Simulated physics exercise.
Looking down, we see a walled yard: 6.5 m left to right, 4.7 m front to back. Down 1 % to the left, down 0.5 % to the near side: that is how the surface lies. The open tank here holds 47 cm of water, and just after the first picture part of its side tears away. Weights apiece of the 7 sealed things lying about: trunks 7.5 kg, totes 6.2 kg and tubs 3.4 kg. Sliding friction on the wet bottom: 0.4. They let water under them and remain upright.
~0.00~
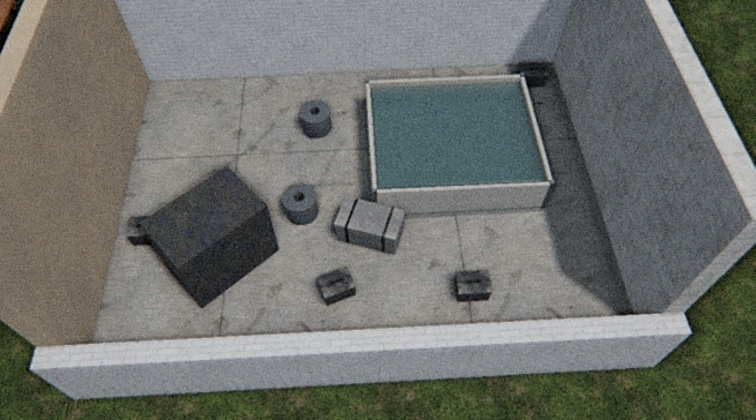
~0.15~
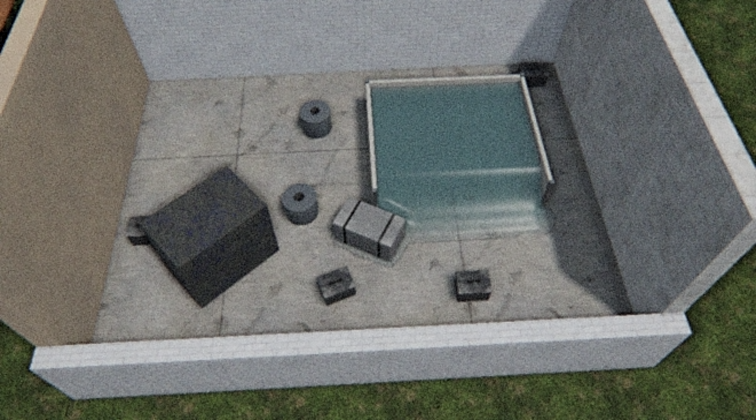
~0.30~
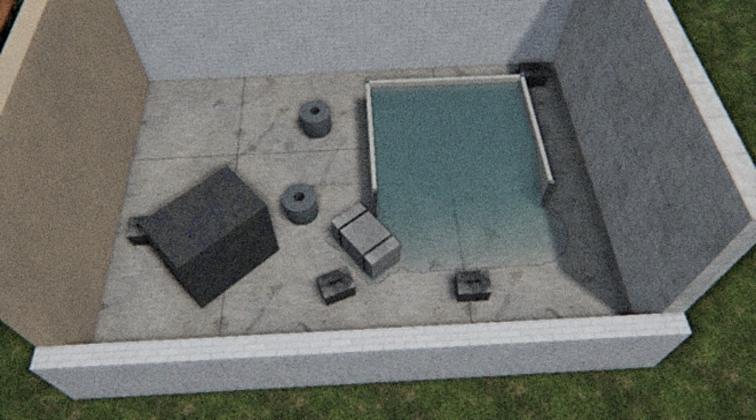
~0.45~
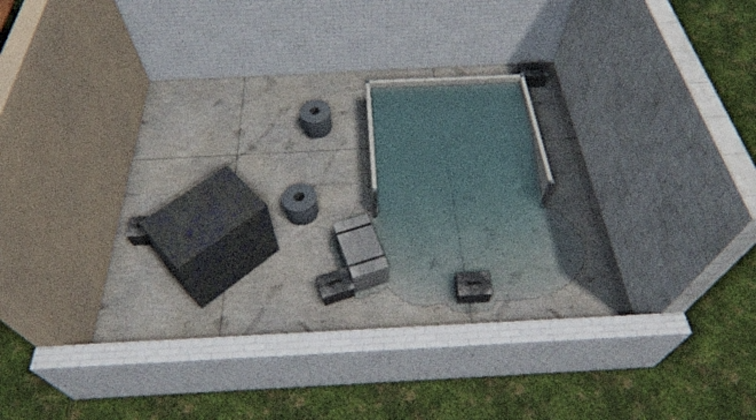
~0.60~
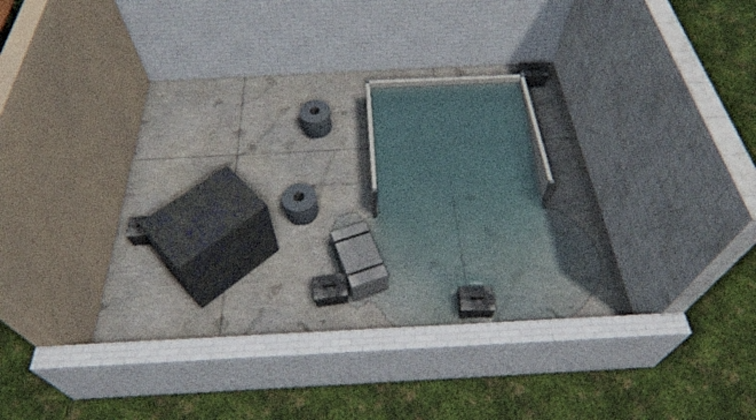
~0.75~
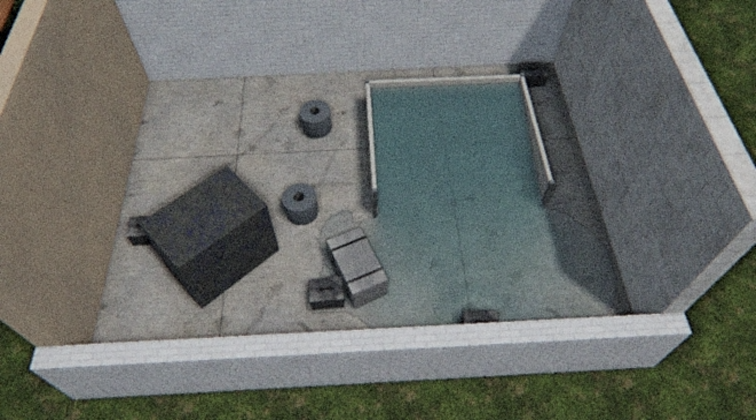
Water spreading from a tank's open near side across a walled yard, turning a strapped trunk and then shifting two small dark blocks.
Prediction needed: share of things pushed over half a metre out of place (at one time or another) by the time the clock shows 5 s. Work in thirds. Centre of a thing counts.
Share: High band, two thirds and up.
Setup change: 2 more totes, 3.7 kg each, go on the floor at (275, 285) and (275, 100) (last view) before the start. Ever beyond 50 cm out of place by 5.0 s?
First stays inside, then stays inside.
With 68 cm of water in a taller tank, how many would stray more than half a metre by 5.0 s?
The count would be 6.
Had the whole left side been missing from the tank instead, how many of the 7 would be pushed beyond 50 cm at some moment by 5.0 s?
Result: 3.
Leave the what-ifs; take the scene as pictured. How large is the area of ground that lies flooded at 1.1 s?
Roughly 11.0 m2.
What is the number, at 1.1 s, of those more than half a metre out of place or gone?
Answer: 2.
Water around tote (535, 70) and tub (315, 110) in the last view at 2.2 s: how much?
Some 0 cm at the first, some 0 cm at the second.
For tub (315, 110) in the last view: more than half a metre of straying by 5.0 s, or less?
It is less.
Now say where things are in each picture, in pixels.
In the first picture, a trunk at (370, 217), on the bottom; a tote at (474, 282) rests on the ground; water covers 4.2 m2; 0 of 7 have shifted.
In the second picture, a trunk at (369, 221) rests on the ground, 6 cm from its start; a tote at (474, 282), on the bottom; 5.1 m2 under water; 1 of 7 have shifted.
In the third picture, a trunk at (366, 232), on the bottom, 24 cm from its start; a tote at (474, 282), on the bottom; 6.2 m2 under water; 1 of 7 have shifted.
In the fourth picture, a trunk at (360, 245) rests on the ground, 42 cm from its start; a tote at (474, 283) rests on the ground; water covers 7.5 m2; 1 of 7 have shifted.
In the fifth picture, a trunk at (359, 253) rests on the ground, 53 cm from its start; a tote at (477, 298) rests on the ground, 23 cm from its start; water covers 9.0 m2; 3 of 7 have shifted.
In the sixth picture, a trunk at (357, 259), on the bottom, 63 cm from its start; a tote at (481, 322) rests on the ground, 53 cm from its start; 10.0 m2 under water; 3 of 7 have shifted.
After 1.1 s 2 of 7 are over 50 cm from their spots; 2 afloat.
After 2.2 s 3 of 7 are over 50 cm from their spots; 1 afloat.
After 3.5 s 3 of 7 are over 50 cm from their spots; 3 afloat.
After 5.0 s 6 of 7 are over 50 cm from their spots, and 6 have been at some point; 3 afloat.
